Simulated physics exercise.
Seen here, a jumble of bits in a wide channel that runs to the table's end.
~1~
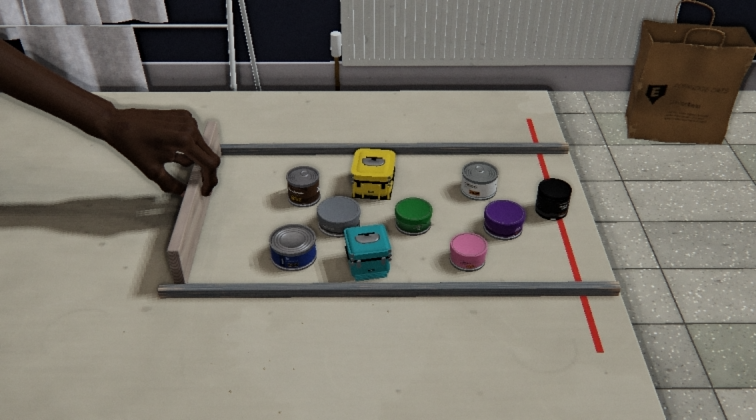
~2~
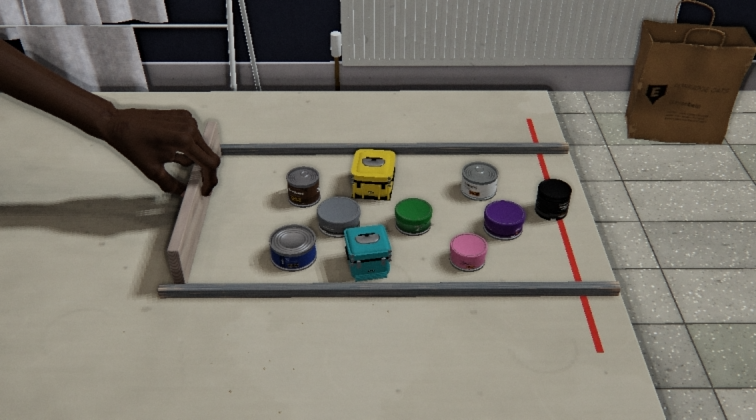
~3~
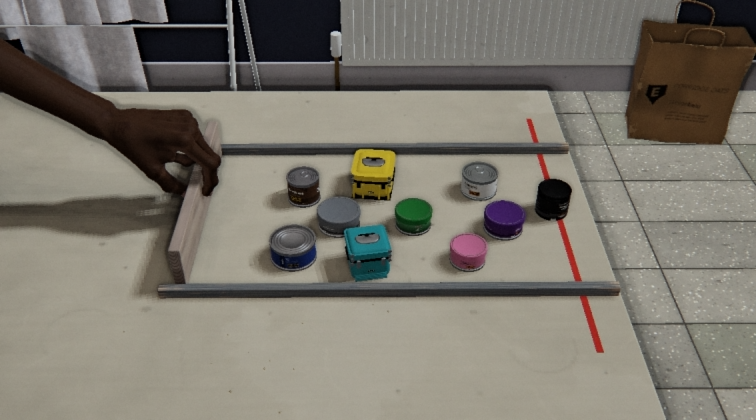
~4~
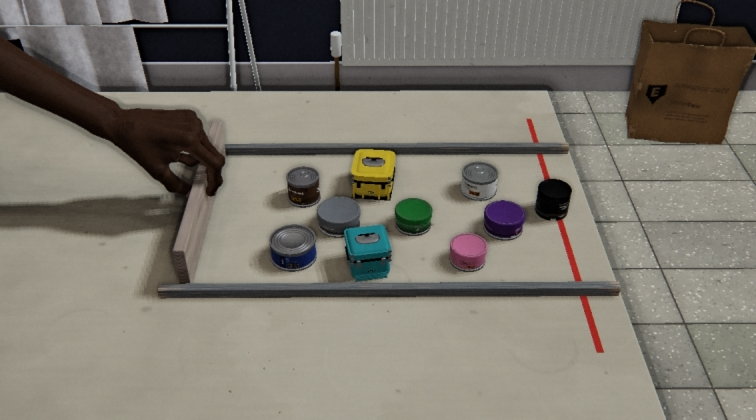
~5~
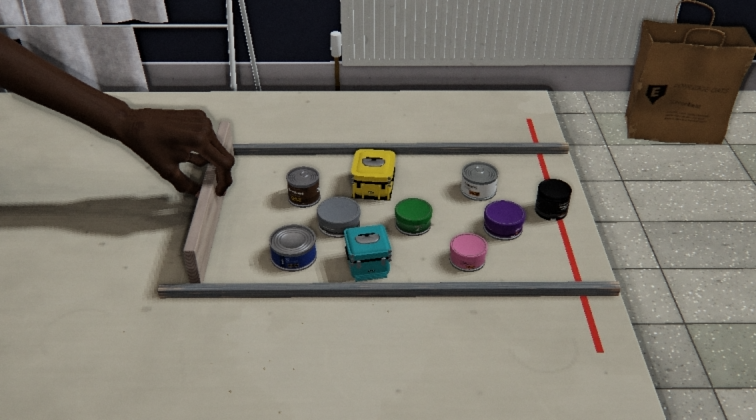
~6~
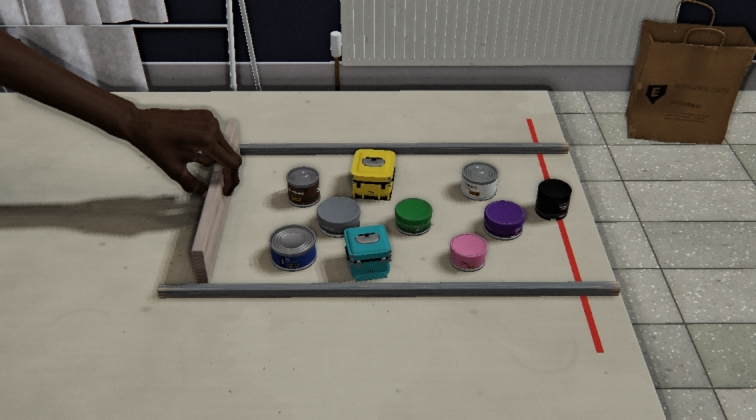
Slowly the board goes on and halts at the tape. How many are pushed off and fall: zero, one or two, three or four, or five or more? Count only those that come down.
Outcome: The number that fall off is five or more.
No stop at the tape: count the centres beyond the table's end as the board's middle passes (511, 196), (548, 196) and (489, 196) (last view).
In that order 1, 5 and 0.
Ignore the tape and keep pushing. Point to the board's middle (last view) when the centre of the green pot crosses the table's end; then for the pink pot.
Its middle is around (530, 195) and around (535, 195).
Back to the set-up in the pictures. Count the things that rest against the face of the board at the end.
It touches 5.
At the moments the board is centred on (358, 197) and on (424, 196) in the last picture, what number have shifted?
At the one place 6, at the other 9.
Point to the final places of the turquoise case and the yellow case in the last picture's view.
Near (600, 262) and (567, 157).
Soon after, none off yet; black tub at rest near (553, 200); purple tin at rest near (504, 220); white pot at rest near (479, 181).
In the end, the number that fall off is five or more; gone, green pot, pink pot, white pot, purple tin and black tub.
